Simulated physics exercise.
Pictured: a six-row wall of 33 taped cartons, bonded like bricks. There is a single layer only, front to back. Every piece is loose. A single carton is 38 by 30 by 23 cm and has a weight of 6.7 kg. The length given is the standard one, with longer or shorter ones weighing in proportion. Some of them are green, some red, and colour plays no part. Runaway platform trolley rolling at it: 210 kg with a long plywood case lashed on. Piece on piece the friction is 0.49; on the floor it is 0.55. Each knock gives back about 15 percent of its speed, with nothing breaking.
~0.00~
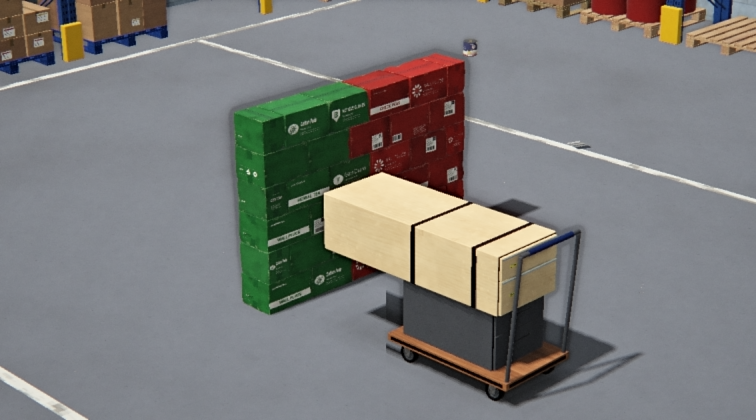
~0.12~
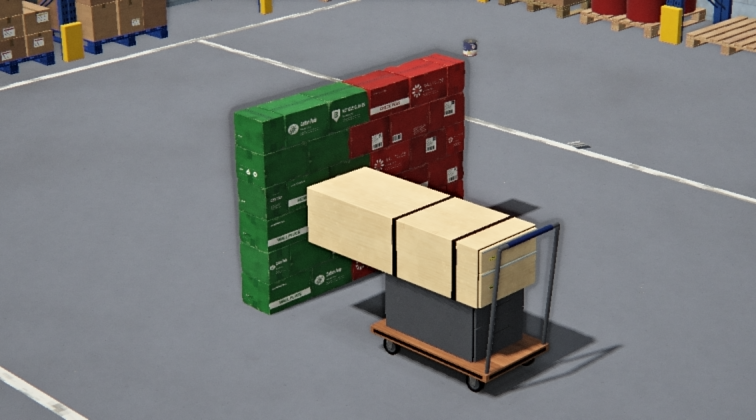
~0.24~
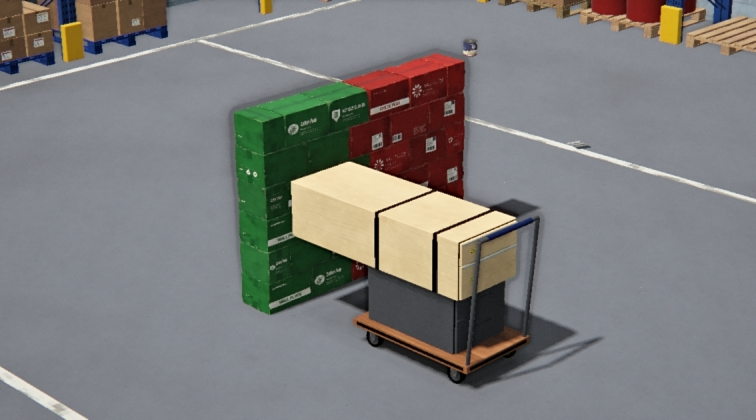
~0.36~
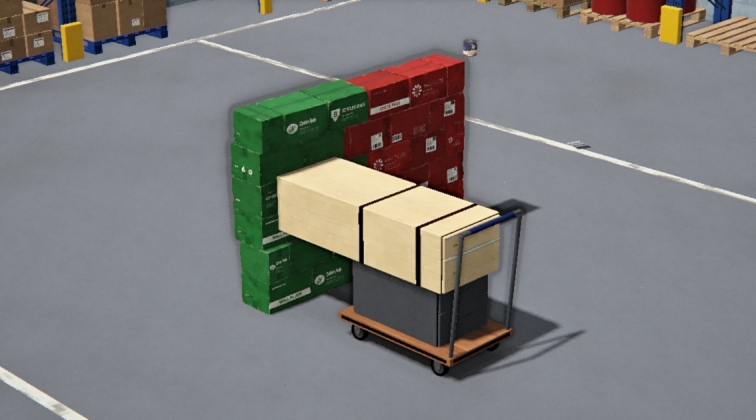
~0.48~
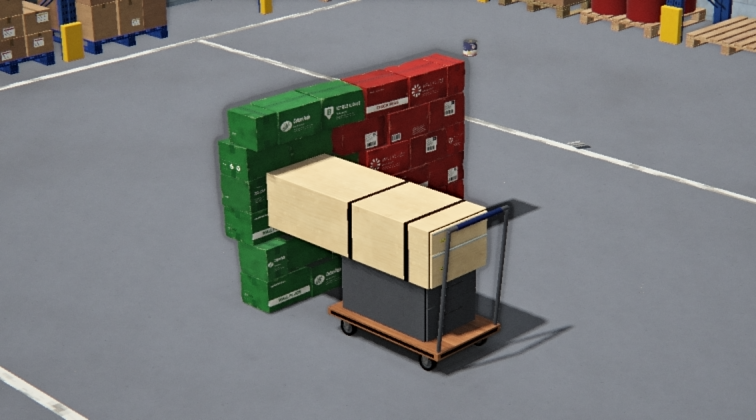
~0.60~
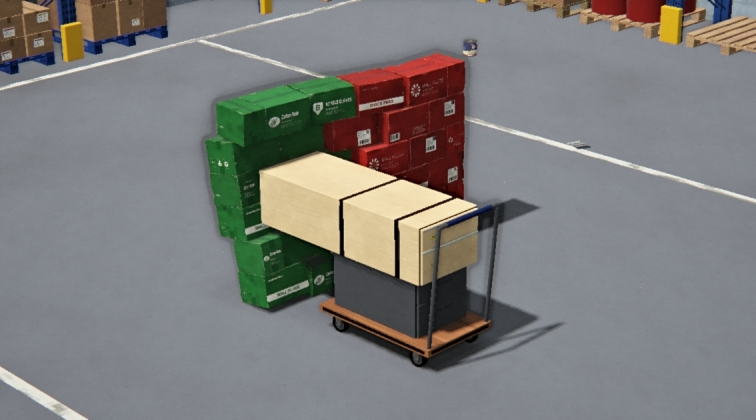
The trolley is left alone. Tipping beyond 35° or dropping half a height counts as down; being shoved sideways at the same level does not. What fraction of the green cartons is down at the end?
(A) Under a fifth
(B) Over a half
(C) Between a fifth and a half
(B) Over a half.
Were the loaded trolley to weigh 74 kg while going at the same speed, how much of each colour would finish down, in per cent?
For red it's 0, for green it's 0 in a hundred.
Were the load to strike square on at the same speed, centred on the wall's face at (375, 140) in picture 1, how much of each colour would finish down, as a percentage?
In that case you'd see red at 30 per cent and green at 30 per cent down.
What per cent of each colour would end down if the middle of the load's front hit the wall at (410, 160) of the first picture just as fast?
The red ones would be 90 per cent down and the green ones 30 per cent.
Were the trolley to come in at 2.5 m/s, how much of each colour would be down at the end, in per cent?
Red 10%, green 70%.
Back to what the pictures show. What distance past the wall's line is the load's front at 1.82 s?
Some 75 cm beyond.
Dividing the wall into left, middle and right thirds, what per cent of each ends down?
Going left to right, I get 90, 40 and 0 percent.
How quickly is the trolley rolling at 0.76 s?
Close to 0.5 m/s at that moment.
After 0.76 s, load 31 cm past the wall's line, still rolling; none of the 15 green cartons down (0 of 33 in all colours); top green carton leaning 4°.
After 1.02 s, load 45 cm past the wall's line, still rolling; 13 of the 15 green cartons down (13 of 33 in all colours); top green carton leaning 22°, 20 cm lower.
After 1.30 s, load 57 cm past the wall's line, still rolling; 13 of the 15 green cartons down (15 of 33 in all colours); top green carton leaning 35°, 77 cm lower.
After 1.82 s, load 74 cm past the wall's line, still rolling; 13 of the 15 green cartons down (15 of 33 in all colours); top green carton leaning 73°, 1.03 m lower.
At rest (3.0 s), load 78 cm past the wall's line, stopped; 13 of the 15 green cartons down (15 of 33 in all colours); top green carton on its side; top red carton unmoved. That is 87 per cent. As the last picture would show them, middles, top green carton near (218, 183), top red carton near (442, 74).
